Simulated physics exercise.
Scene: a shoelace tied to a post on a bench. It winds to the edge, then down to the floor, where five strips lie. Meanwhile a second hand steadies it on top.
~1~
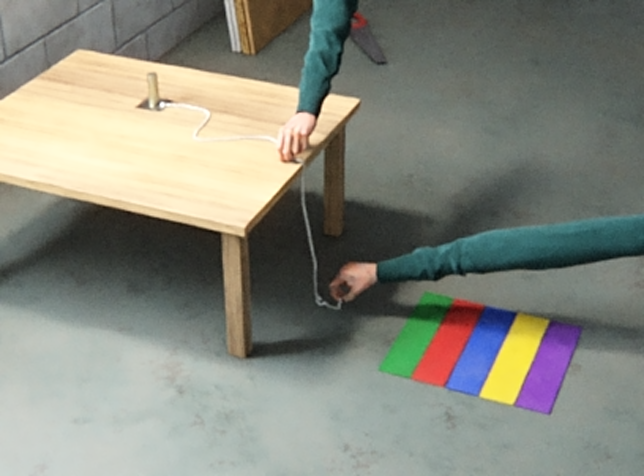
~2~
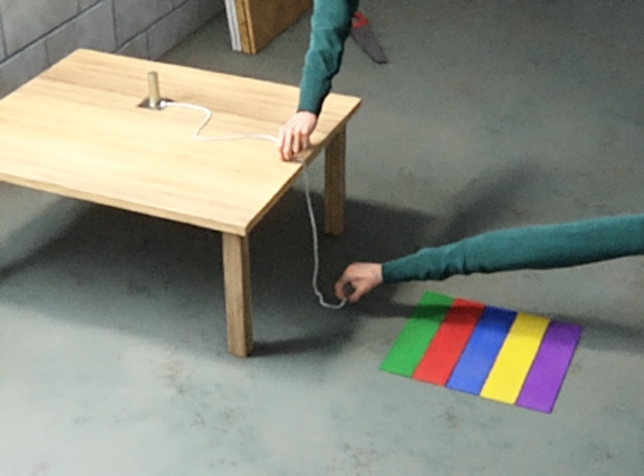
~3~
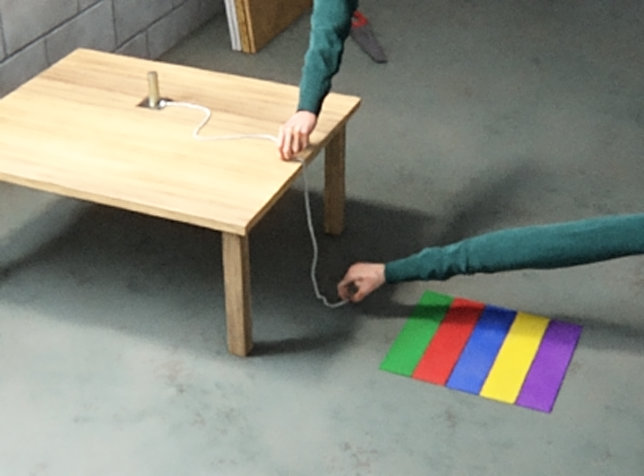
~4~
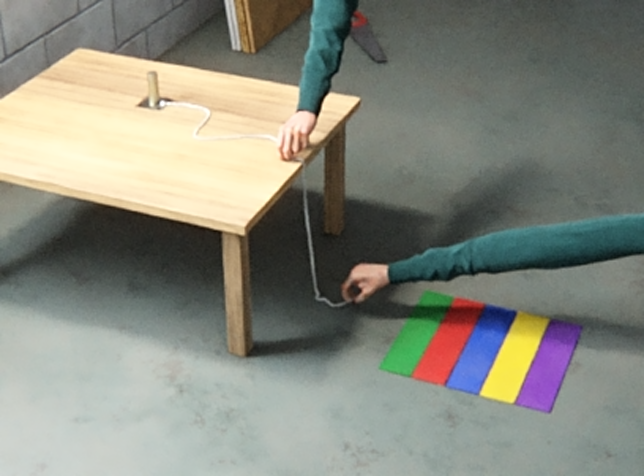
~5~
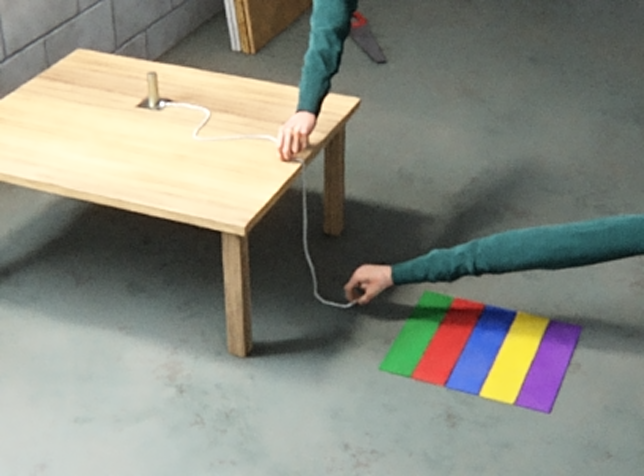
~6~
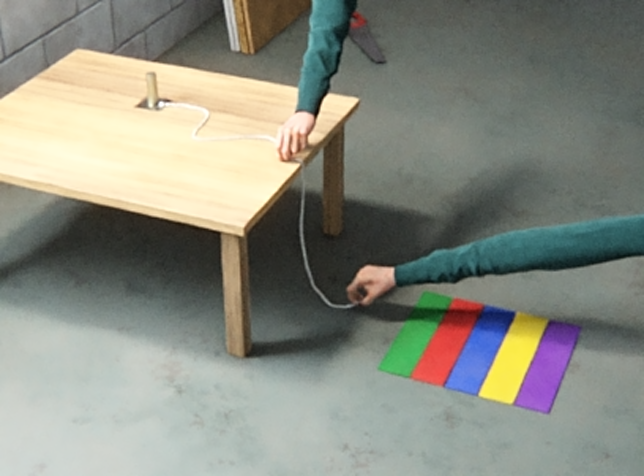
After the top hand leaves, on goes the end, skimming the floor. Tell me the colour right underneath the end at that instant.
Right underneath is yellow.
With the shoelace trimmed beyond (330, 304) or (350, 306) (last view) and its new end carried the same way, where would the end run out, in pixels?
Case by case: (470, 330), then (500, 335).
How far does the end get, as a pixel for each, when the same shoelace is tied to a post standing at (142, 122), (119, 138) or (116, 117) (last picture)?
First (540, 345), then (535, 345), and last (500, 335).
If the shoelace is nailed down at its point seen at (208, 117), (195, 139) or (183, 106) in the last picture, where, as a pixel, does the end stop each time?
Try 1: (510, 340); try 2: (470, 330); try 3: (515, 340).
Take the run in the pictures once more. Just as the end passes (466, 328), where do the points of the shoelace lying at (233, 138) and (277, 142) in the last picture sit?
First: (277, 146). Second: (308, 170).
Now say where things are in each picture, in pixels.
End (341, 299); green (403, 359); red (436, 367); blue (469, 376); yellow (503, 384); purple (538, 393), in the first picture.
End (346, 299); shoelace through (191, 107) (195, 134) (256, 137) (293, 159) (313, 221) (314, 280), in the second picture.
End (348, 299), in the third picture.
End (352, 300); shoelace through (191, 107) (195, 134) (256, 136) (292, 159) (307, 220) (315, 280), in the fourth picture.
End (355, 301), in the fifth picture.
End (358, 302); shoelace through (190, 107) (194, 134) (255, 137) (291, 160) (302, 221) (312, 280), in the sixth picture.
Soon after, end near (466, 328); over red.
Then, end near (501, 337); over blue.
At full stretch, end near (521, 341); over yellow. The end stops over the yellow strip.
